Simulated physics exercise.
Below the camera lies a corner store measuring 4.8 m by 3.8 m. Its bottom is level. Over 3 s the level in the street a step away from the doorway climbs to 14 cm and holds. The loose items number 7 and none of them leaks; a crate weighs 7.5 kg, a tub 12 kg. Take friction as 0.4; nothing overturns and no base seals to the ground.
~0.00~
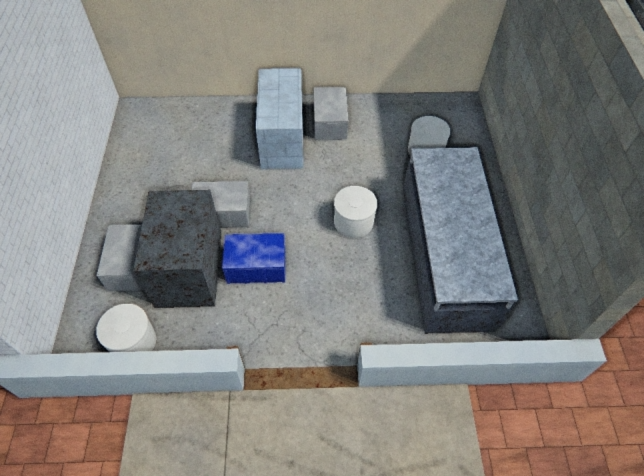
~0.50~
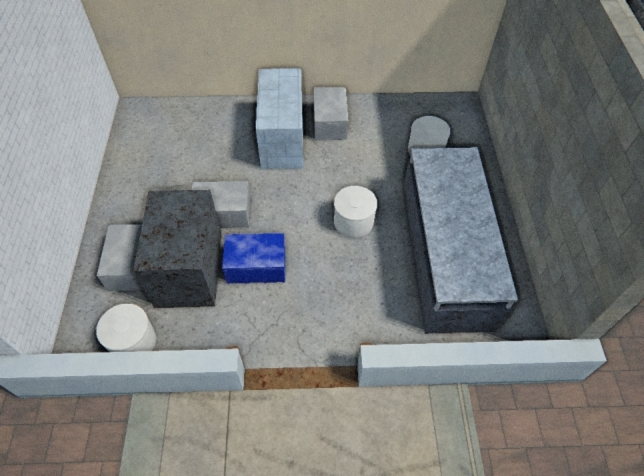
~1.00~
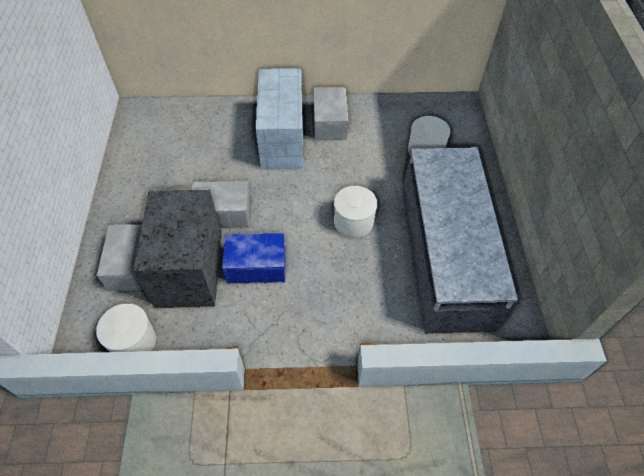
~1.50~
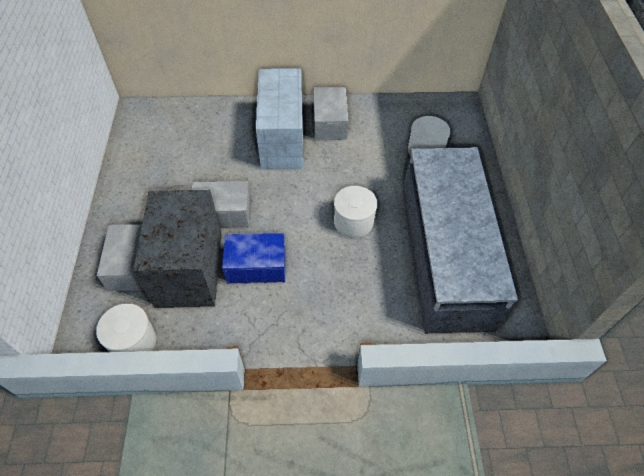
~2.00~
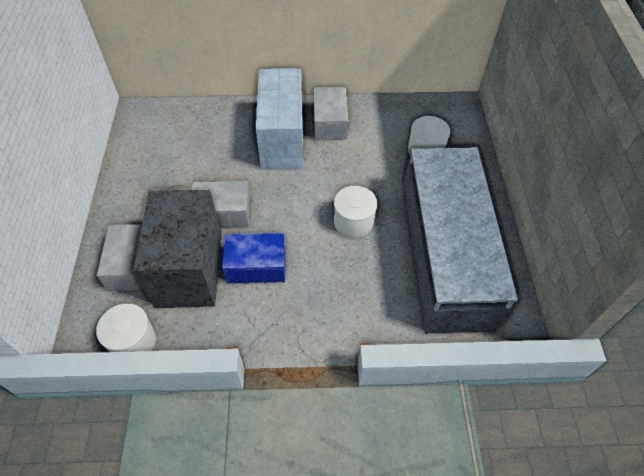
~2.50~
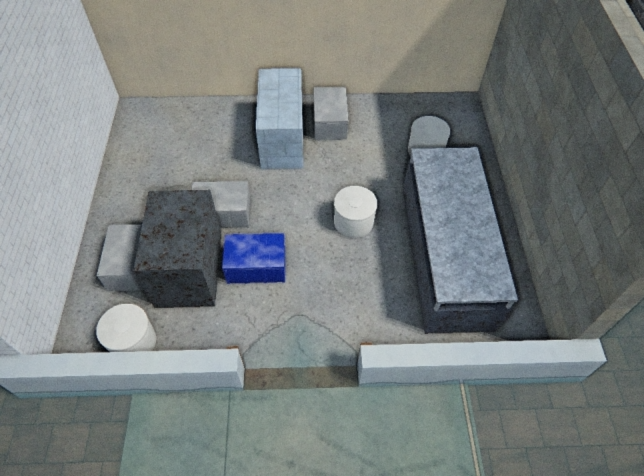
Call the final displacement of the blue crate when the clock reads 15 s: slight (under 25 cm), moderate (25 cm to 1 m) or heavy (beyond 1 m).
Heavy.
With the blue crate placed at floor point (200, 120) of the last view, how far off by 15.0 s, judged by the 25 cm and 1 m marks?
By then it edges a bit.
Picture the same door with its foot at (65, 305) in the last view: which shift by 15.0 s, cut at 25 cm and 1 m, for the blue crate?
As for the blue crate, it inches along a bit.
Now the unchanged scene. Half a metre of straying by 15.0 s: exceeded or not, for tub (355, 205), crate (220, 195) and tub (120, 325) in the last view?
Within, beyond, within.
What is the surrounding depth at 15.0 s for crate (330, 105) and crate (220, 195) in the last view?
Roughly 7 and 6 cm.
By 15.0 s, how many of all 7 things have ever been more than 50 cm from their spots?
That adds up to 3.
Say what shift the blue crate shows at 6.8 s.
By then it has shifted roughly 120 cm.
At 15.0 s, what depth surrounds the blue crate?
Close to 6 centimetres.
After 3.5 s the blue crate is near (254, 250), 0.0 m from its start, aground; 0 afloat.
After 6.8 s the blue crate is near (226, 163), 1.2 m from its start, afloat; 1 afloat.
After 11.0 s the blue crate is near (136, 93), 2.7 m from its start, afloat; 3 afloat.
After 15.0 s the blue crate is near (103, 190), 1.8 m from its start, afloat; 4 afloat.
